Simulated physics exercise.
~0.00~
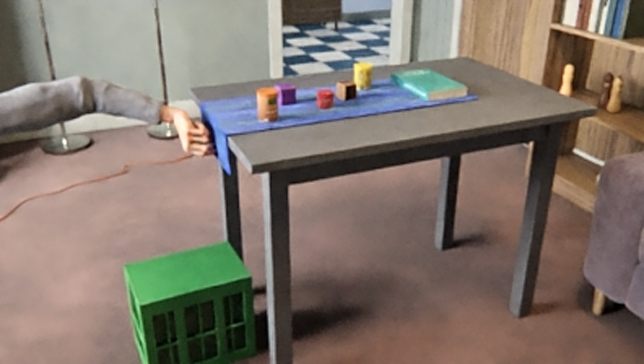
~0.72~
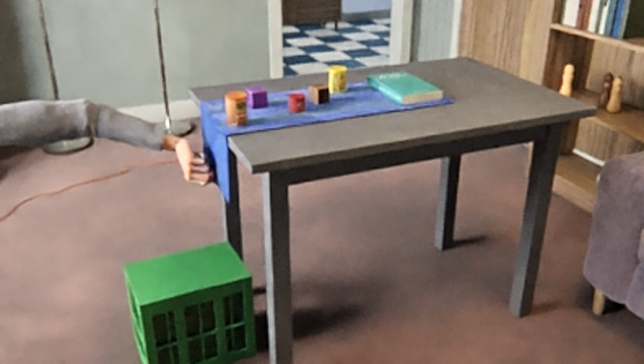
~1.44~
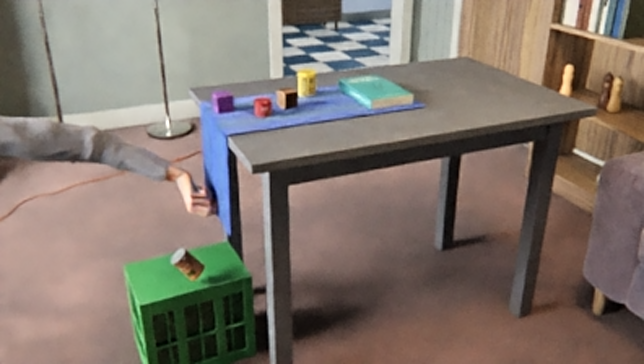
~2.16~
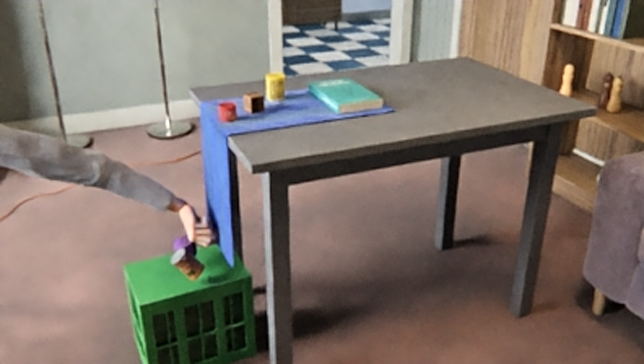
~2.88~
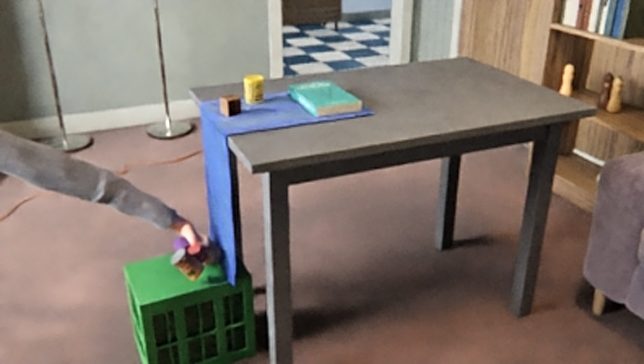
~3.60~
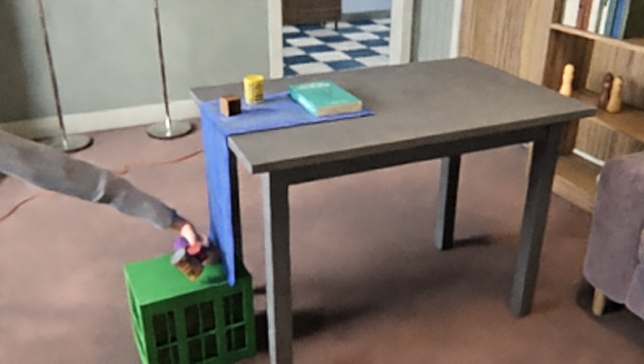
At first, a blue cloth lies across a gray table, carrying an orange can, a purple cube, a red pot, a brown cube, a yellow container and a teal book, while a hand grips its left end. The hand pulls the cloth slowly left and down, and everything on it rides toward the edge. The orange can drops off first and lands on the green crate below. The purple cube follows, then the red pot. Finally the pulling stops with the cloth's hem at the crate, three objects gathered there by the hand, and the brown cube, yellow container and book still on the table.
